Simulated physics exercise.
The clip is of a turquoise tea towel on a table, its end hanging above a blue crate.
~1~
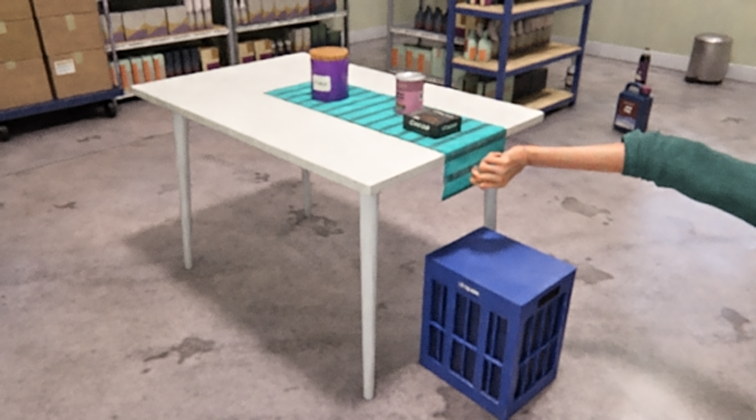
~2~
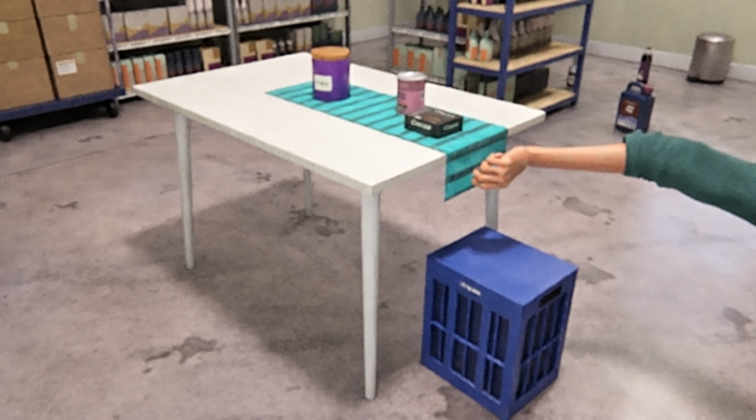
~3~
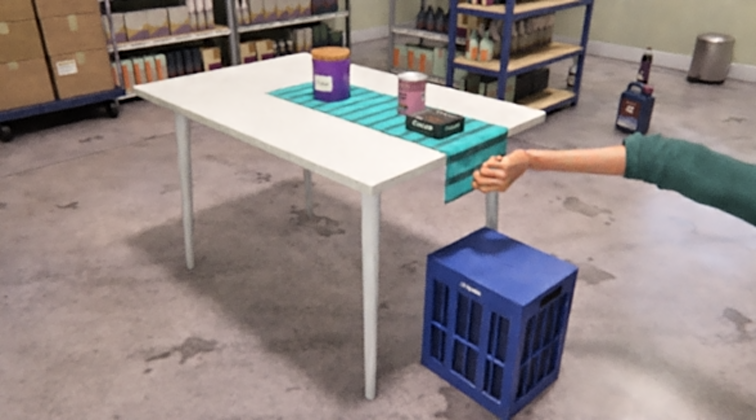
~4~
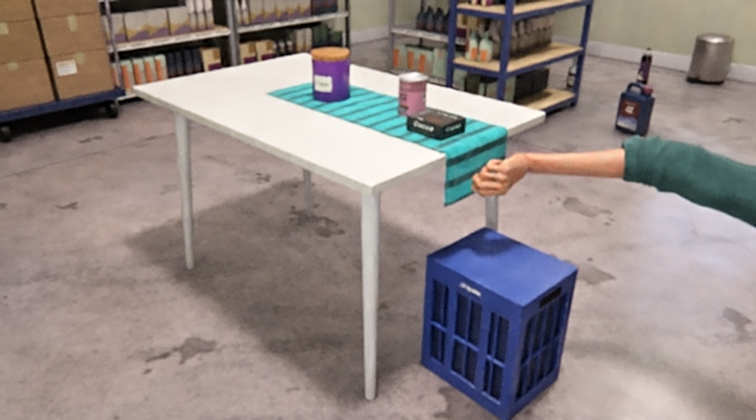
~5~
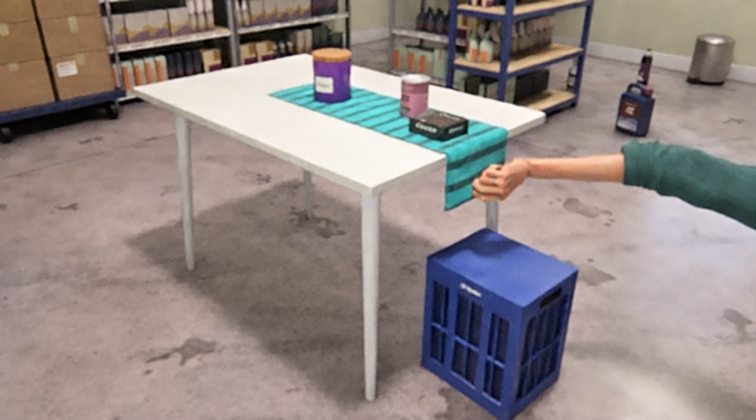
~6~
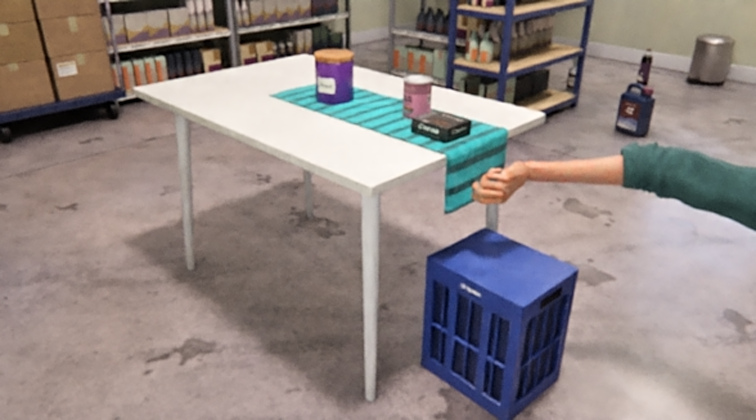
An arm in a dark green sleeve reaches in from the right of a storeroom, seen from slightly above, beside a white table. Its hand grips the hanging end of a striped turquoise cloth carrying a purple canister, a pink tin and a black packet, above a blue crate on the grey floor. The hand draws the cloth slightly downward, and the items shift a little toward the right edge with it.
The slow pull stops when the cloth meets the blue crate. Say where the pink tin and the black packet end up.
Outcome: The pink tin keeps clear of the edge and the black packet falls off.
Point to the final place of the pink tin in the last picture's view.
Close to (463, 110).
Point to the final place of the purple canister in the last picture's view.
Near (374, 87).
Then, 0.46 s later than the last view, hem going down; tin carried along near (437, 103); packet carried along near (462, 128).
Then, 0.90 s later than the last view, hem on the crate; tin carried along near (456, 108); packet over the edge.
Finally, hem on the crate; tin carried along near (463, 110); packet over the edge. The pink tin stays on the table and the black packet goes over the edge.
